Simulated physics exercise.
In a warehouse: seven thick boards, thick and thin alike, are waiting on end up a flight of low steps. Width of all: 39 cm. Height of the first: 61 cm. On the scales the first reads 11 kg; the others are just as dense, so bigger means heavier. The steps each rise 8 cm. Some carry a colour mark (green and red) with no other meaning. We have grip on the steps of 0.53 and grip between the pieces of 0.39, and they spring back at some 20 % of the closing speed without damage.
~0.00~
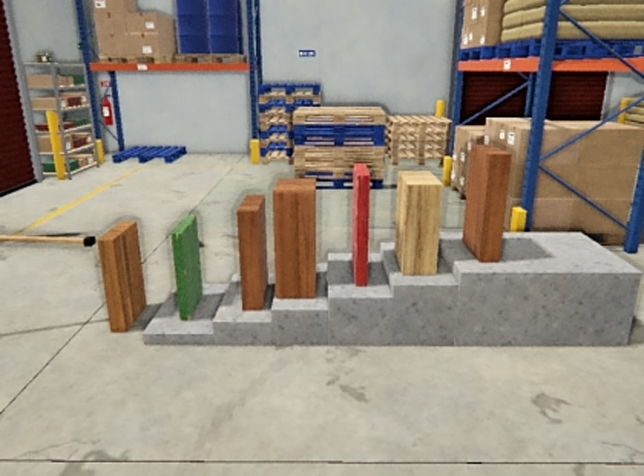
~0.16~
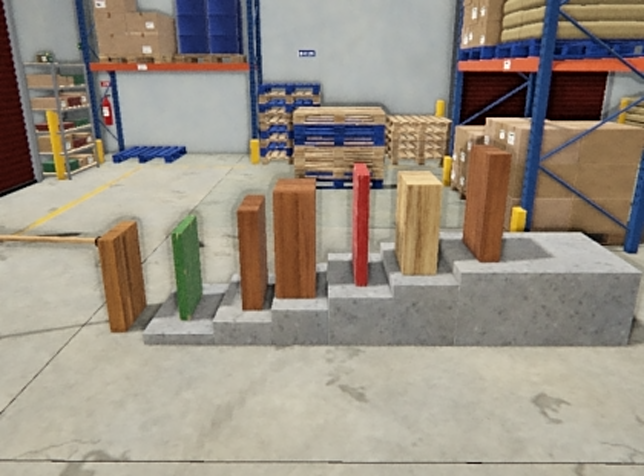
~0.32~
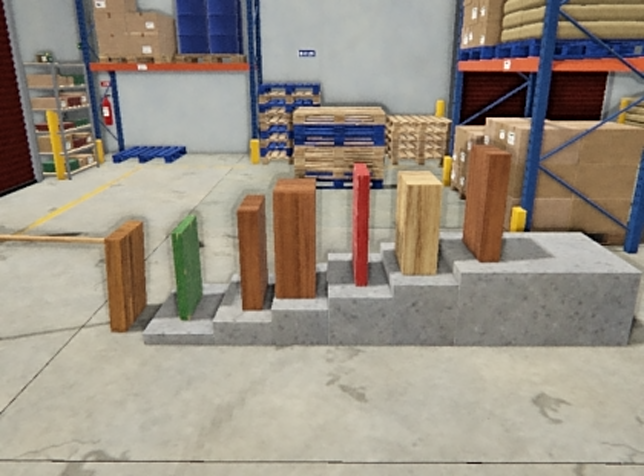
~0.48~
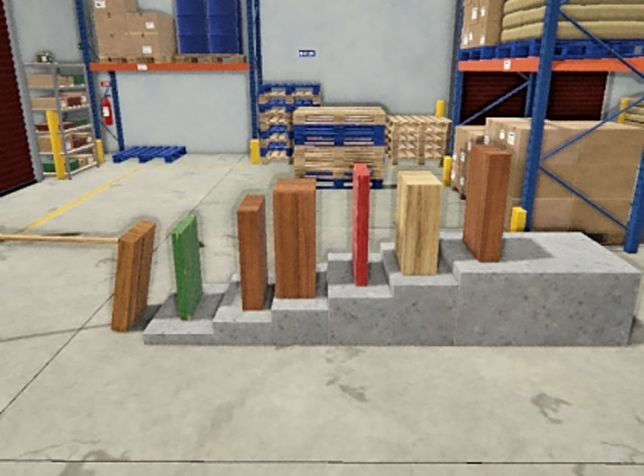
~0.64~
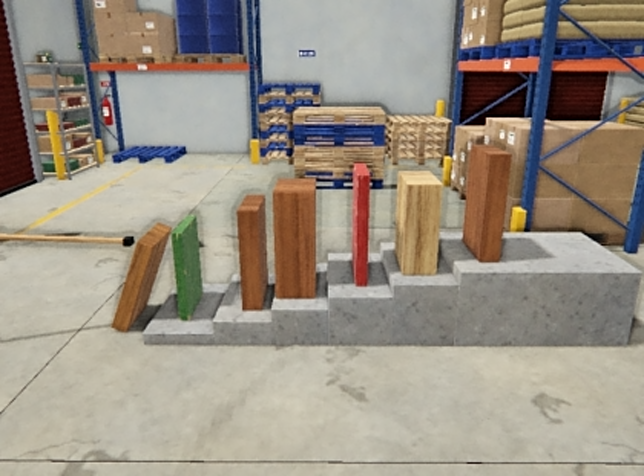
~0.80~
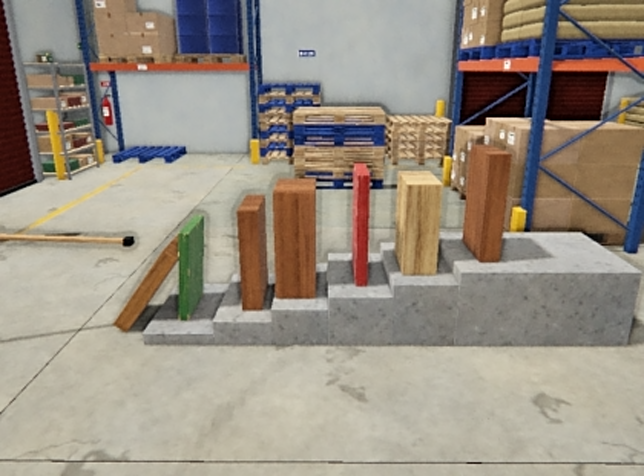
A pole pushes the first brown board, which tips right and leans against the green board.
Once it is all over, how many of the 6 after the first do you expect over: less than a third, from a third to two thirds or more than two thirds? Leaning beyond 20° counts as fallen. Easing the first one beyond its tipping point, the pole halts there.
I expect less than a third of them.
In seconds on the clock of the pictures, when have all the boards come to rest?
Settling time: Near 1.5 s.
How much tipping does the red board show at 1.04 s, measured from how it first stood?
Tilt: Approx. 0°.
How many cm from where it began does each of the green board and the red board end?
Roughly green 20, red 0.
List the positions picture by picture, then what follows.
In the first frame (we follow the side turned to the camera), pole end (86, 243) 11 cm from the first board; green board (193, 267); red board (363, 233); no other piece has moved.
The second frame shows pole end 41 mm from the first board; green board (193, 267).
The third frame shows pole end pushing; green board (193, 267); no other piece has moved.
The fourth frame shows pole end pushing; green board (193, 267); no other piece has moved.
The fifth frame shows pole end (126, 243) stopped; green board (193, 267); no other piece has moved.
The sixth frame shows pole end (126, 243) stopped; green board (196, 267) tipped 5°; red board (363, 233); one has shifted.
Around 0.90 s, none of the 6 other boards over, 1 disturbed; green board tipped 17°.
Around 1.04 s, 1 of the 6 other boards over; green board tipped 38°.
Finally (1.6 s), 1 of the 6 other boards over; green board tipped 43°; red board unmoved. That is 17 per cent. Five left standing. Seen by the last camera, middles, green board near (220, 275), red board near (360, 223).
